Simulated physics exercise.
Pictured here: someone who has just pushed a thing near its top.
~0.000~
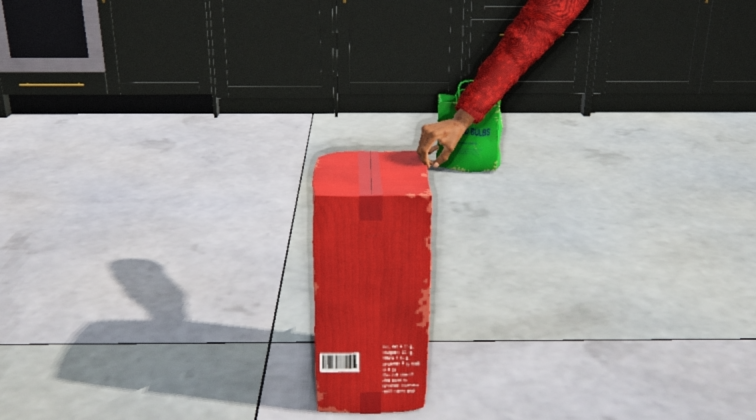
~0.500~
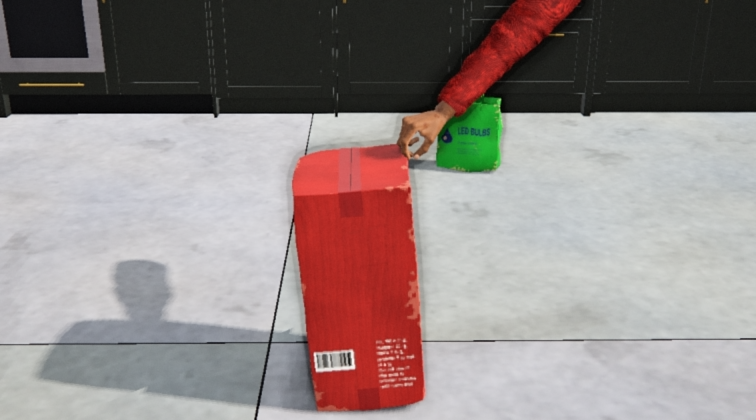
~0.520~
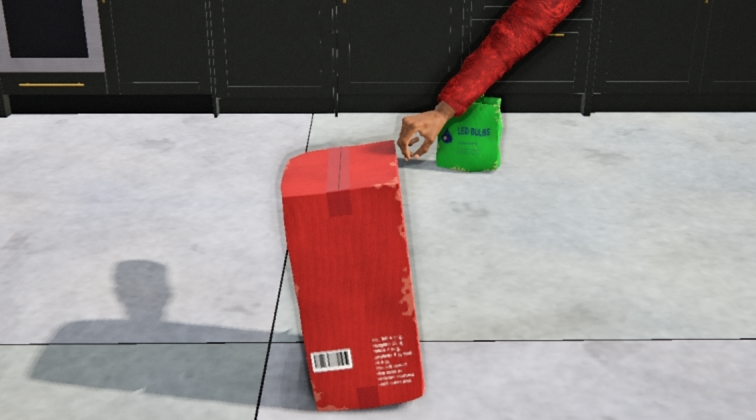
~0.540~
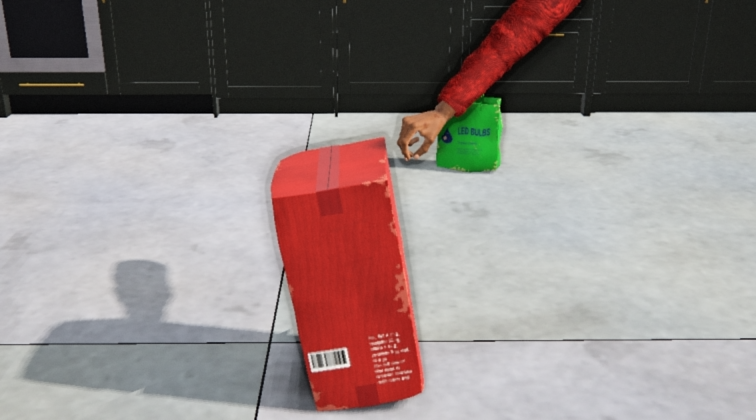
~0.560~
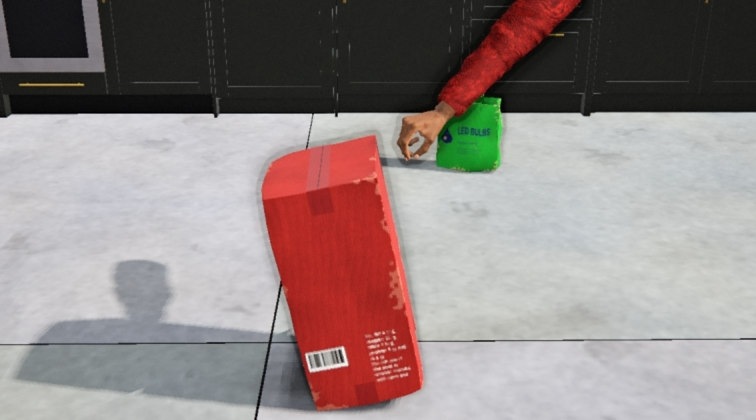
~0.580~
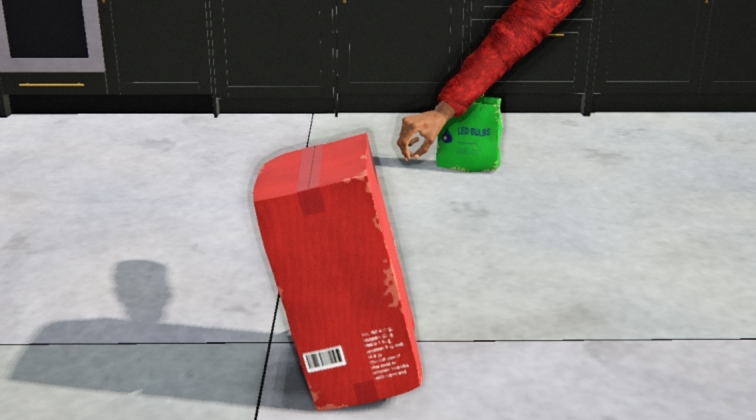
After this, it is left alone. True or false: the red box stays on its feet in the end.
False.
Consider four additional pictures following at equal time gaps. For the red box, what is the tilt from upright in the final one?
Roughly 20° from upright.
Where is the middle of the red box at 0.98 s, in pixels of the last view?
Centre estimate: (270, 277).
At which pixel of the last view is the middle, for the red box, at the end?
Once it all settles, the centre sits at about (199, 334).
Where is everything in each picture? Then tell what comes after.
In the first frame, red box (371, 279) upright.
In the second frame, red box (361, 276) 5° off upright.
In the third frame, red box (356, 275) 7° off upright.
In the fourth frame, red box (351, 273) 10° off upright.
In the fifth frame, red box (346, 272) 12° off upright.
In the sixth frame, red box (342, 271) 14° off upright.
Around 0.98 s, red box 47° off upright near (270, 277).
Finally (1.8 s), the red box falls over, near (199, 334).
